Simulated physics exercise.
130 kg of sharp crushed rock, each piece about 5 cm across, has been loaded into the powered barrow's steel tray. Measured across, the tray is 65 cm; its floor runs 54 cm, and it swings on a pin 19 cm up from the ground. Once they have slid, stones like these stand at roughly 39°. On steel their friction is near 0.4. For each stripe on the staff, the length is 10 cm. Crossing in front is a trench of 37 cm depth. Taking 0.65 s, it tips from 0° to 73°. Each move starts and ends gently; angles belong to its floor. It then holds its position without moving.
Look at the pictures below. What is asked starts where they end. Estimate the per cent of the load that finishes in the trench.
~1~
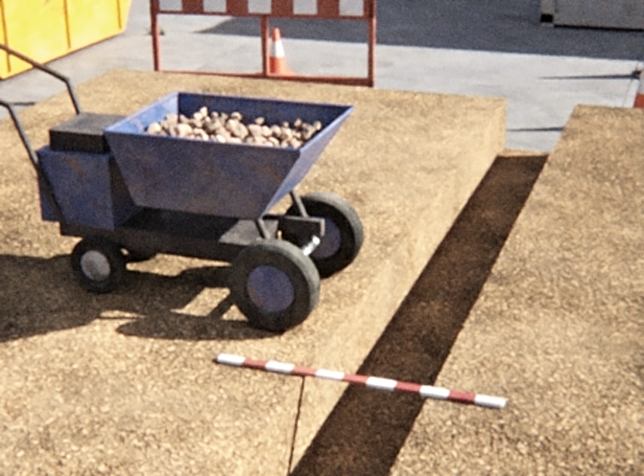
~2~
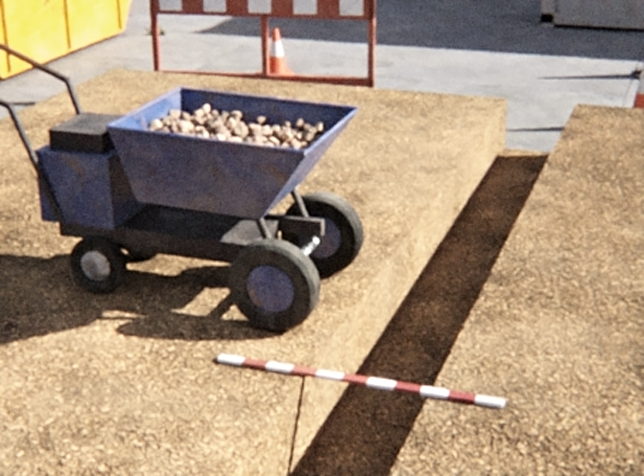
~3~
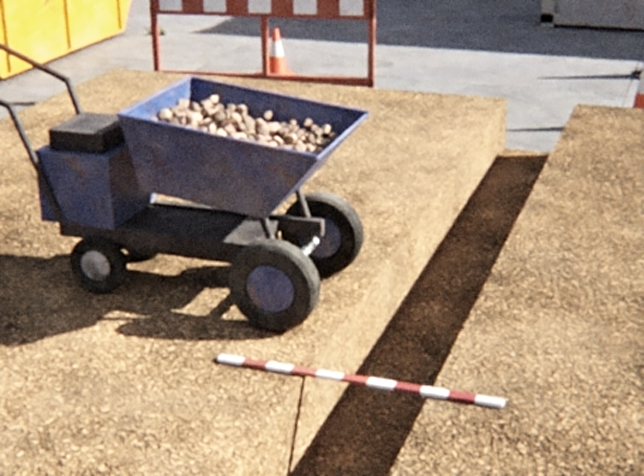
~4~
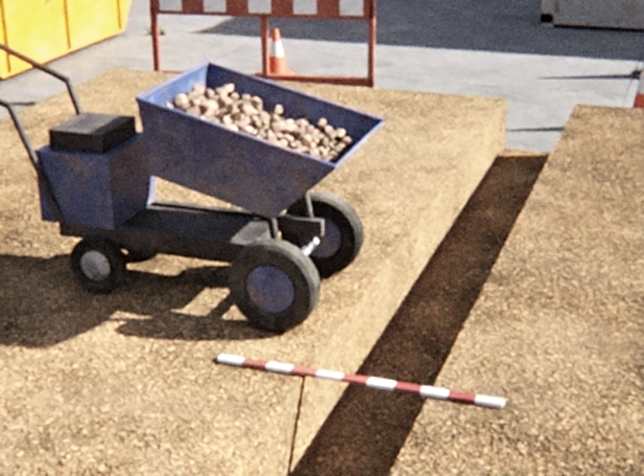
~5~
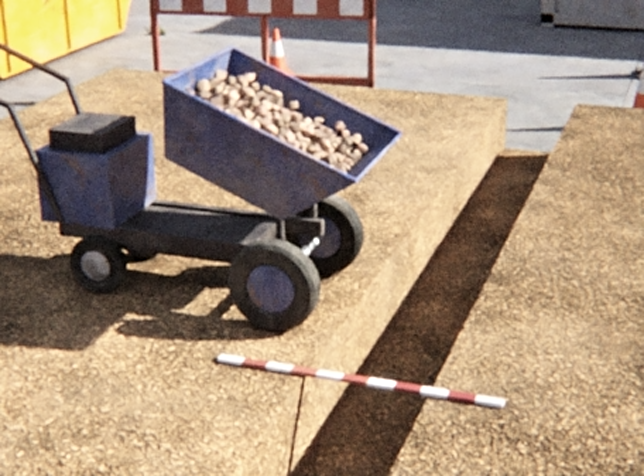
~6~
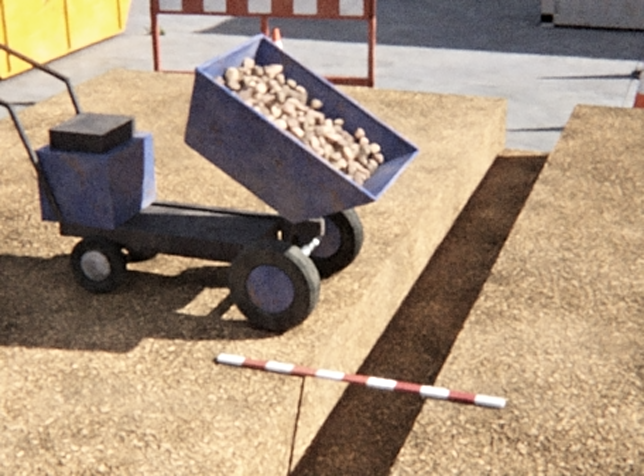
Roughly 28 percent.
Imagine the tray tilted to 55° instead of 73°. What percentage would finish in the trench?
In that case some 10 per cent.
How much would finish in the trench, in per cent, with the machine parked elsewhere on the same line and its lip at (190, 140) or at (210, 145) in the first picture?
First place roughly 85%, second roughly 85%.
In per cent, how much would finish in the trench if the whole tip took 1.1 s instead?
45 %.
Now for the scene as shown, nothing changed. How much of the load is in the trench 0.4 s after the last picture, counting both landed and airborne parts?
Some 5 per cent of the load by that point.
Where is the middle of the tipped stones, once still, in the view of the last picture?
(506, 324).
Then, 0.2 s after the last picture the floor is at 62°, 100 % in the tray; the foremost stones are at (404, 227).
Then, 0.4 s after the last picture the floor is at 73°, 75 % in the tray, 4 % in the trench, 21 % past the trench; the foremost stones are at (518, 331).
Then, 0.8 s after the last picture the floor is at 73°, 27 % in the tray, 10 % in the trench, 62 % past the trench; the foremost stones are past the picture's edge.
Then, 2.8 s after the last picture the floor is at 73°, 11 % in the tray, 28 % in the trench, 61 % past the trench; the foremost stones are past the picture's edge.
